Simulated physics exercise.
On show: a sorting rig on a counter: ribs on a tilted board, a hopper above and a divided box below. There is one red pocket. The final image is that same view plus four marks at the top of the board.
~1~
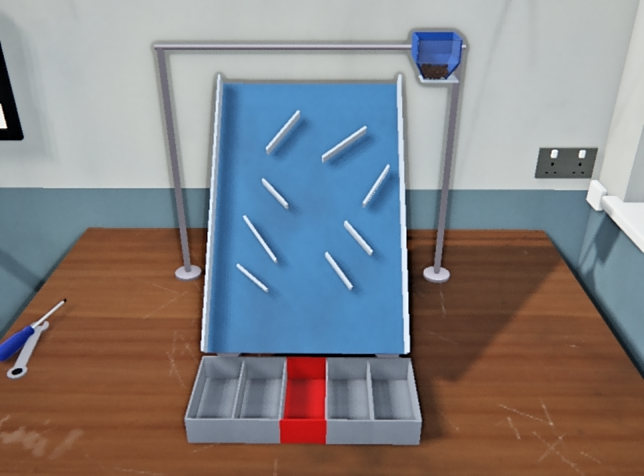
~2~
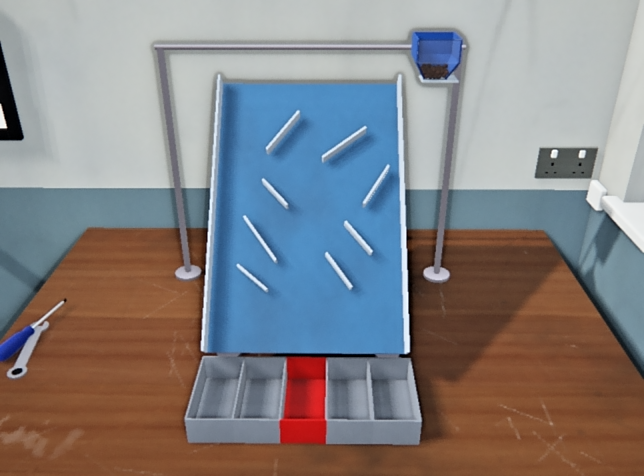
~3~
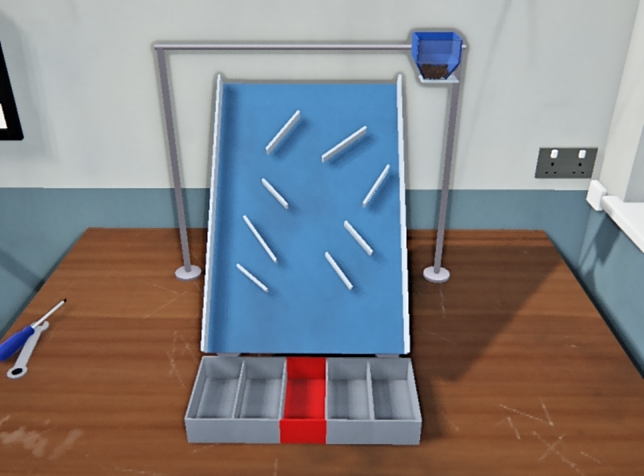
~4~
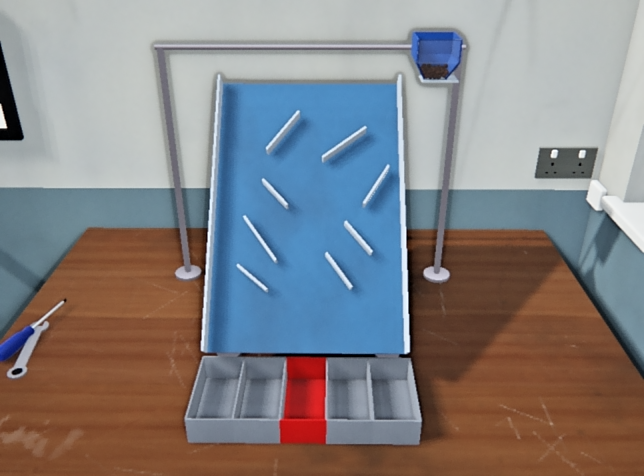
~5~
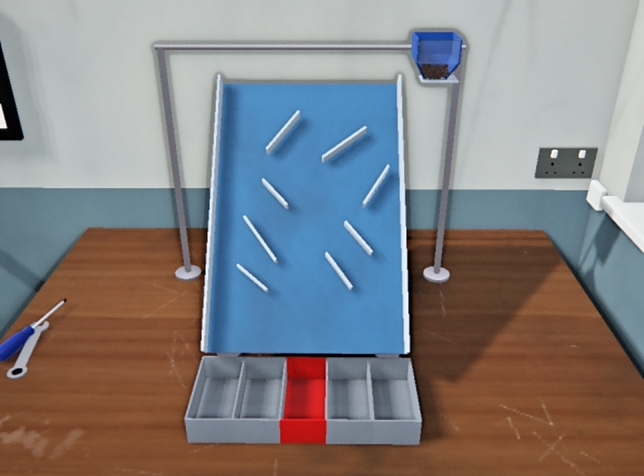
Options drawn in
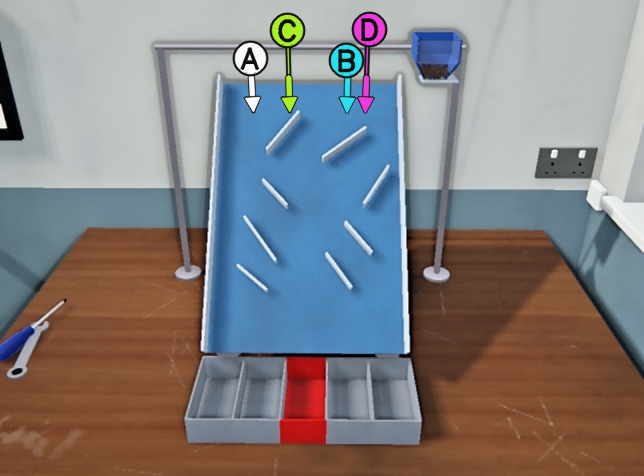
A tilted blue board with white ribs stands still above a divided box with one red pocket.
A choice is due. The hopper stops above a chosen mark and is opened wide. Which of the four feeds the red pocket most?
B.
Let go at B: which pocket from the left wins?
The third from the left.
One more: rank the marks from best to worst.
Best to worst: B, D, A, C.
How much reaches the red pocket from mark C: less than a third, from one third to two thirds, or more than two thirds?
It is less than a third.
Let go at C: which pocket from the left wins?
The first from the left.
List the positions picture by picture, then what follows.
The first picture shows hopper near (434, 72), allspice berries, door shut.
The second picture shows ribs (267, 149) to (299, 111), (323, 157) to (366, 127), (263, 179) to (287, 205).
The third picture shows ribs (364, 203) to (389, 165), (244, 216) to (276, 260), (345, 221) to (372, 252).
The fourth picture shows ribs (237, 265) to (266, 289), (326, 253) to (351, 287).
The fifth picture shows red pocket near (303, 430), number 3 of 5 from the left.
On the marked copy, mark A meets the board at (253, 106); mark B meets the board at (347, 106); mark C meets the board at (289, 106); mark D meets the board at (365, 107).
If A is chosen, a small share in the red pocket, the bulk in other pockets, a small share outside the box.
If B is chosen, close to two thirds in the red pocket, close to a quarter in other pockets, a small share outside the box.
If C is chosen, only a few in the red pocket, all but a few in other pockets, a small share outside the box.
If D is chosen, close to a third in the red pocket, close to two thirds in other pockets.
